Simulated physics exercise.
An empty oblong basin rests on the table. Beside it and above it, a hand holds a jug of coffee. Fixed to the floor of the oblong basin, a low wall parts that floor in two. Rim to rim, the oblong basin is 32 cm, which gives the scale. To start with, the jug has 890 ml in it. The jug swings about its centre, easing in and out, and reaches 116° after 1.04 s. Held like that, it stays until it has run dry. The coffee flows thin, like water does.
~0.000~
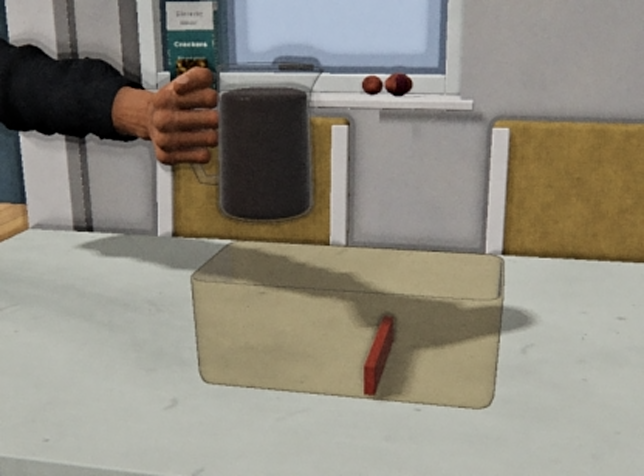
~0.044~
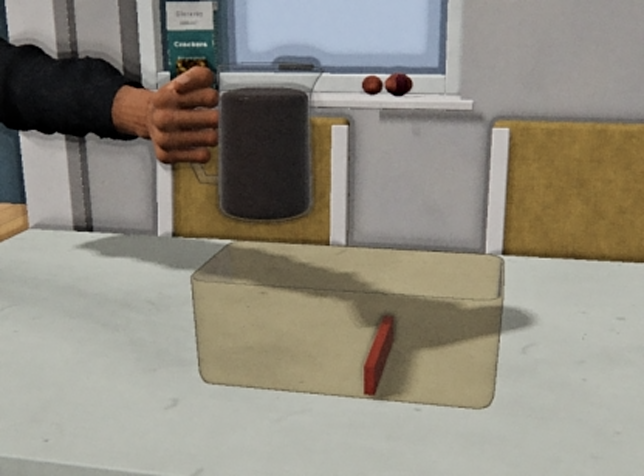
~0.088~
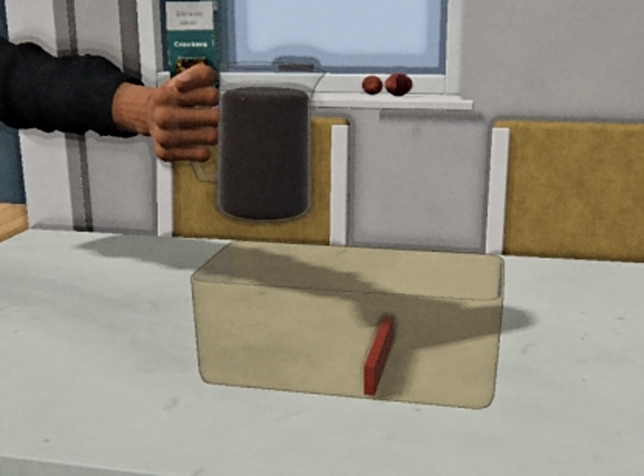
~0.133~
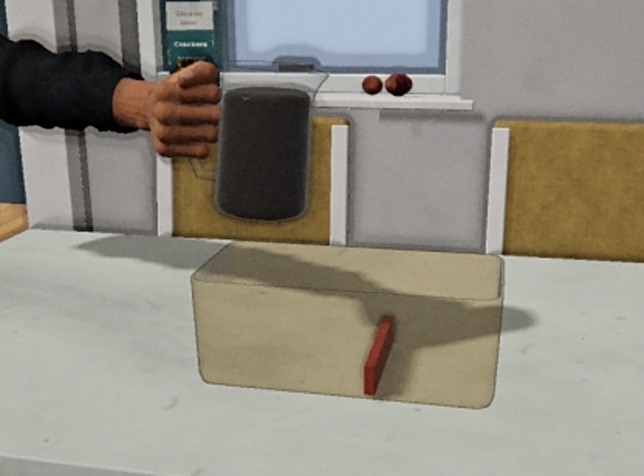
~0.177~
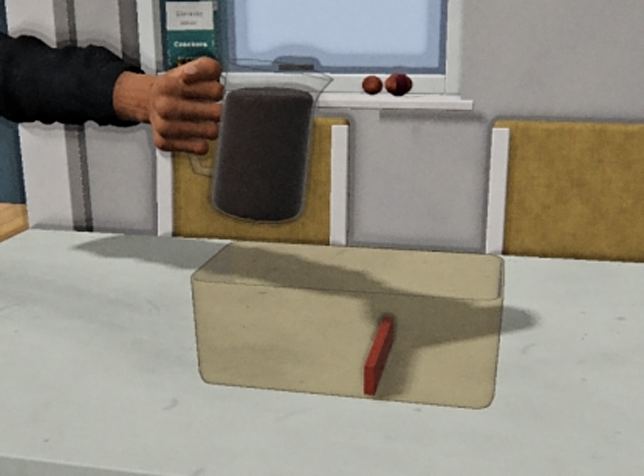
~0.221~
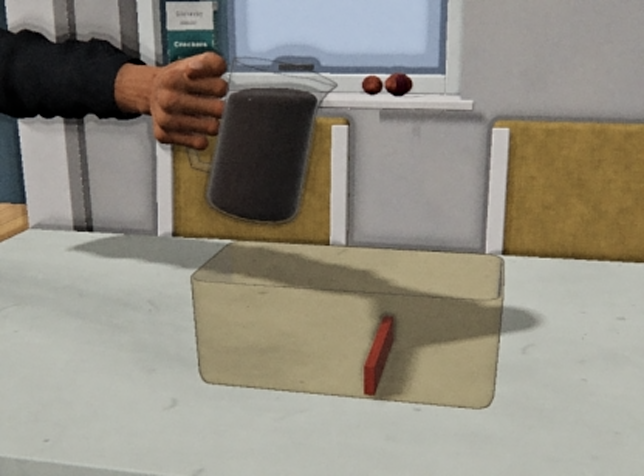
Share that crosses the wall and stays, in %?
69 %.
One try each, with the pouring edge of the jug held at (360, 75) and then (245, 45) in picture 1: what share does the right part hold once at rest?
About 65 %, then about 10 %.
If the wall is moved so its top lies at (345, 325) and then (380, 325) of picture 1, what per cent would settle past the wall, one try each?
Result: 90 per cent, then 70 per cent.
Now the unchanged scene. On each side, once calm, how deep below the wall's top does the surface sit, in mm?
Left side: Around 24 mm. Right side: Around 0 mm.
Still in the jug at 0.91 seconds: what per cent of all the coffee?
I'd say some 34 per cent remains.
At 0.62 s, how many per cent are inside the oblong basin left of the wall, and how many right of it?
Left: Around 0. Right: Around 2.
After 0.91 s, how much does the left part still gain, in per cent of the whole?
It comes to some 26 per cent.
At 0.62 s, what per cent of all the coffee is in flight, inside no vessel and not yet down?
Share: Roughly 10 per cent.
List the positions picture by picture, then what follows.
It leans 0°; its right rim is at (324, 69); the coffee meets the walls at (225, 93) and (307, 94); the oblong basin's rim runs from (211, 260) to (503, 279); the wall's top is at (380, 341), in the first frame.
It leans 1°; its right rim is at (324, 69); the coffee meets the walls at (225, 92) and (308, 94), in the second frame.
It leans 2°; its right rim is at (326, 71); the coffee meets the walls at (228, 91) and (309, 95), in the third frame.
It leans 5°; its right rim is at (329, 74); the coffee meets the walls at (228, 91) and (311, 95), in the fourth frame.
It leans 8°; its right rim is at (333, 78); the coffee meets the walls at (229, 93) and (314, 95), in the fifth frame.
It leans 12°; its right rim is at (338, 84); the coffee meets the walls at (230, 103) and (320, 96), in the sixth frame.
Then, 0.62 s in, the tilt is 75° and 88 per cent is still to pour, 0 is left of the wall and 2 right of it.
Then, 0.91 s in, the tilt is 111° and 35 per cent is still to pour, 4 is left of the wall and 42 right of it.
Then, 1.21 s in, the tilt is 116° and 2 per cent is still to pour, 17 is left of the wall and 78 right of it.
Then, 1.54 s in, the tilt is 116° and 0 per cent is still to pour, 28 is left of the wall and 71 right of it.
Finally, 30 per cent lies left of the wall, 69 right of it and 1 outside.
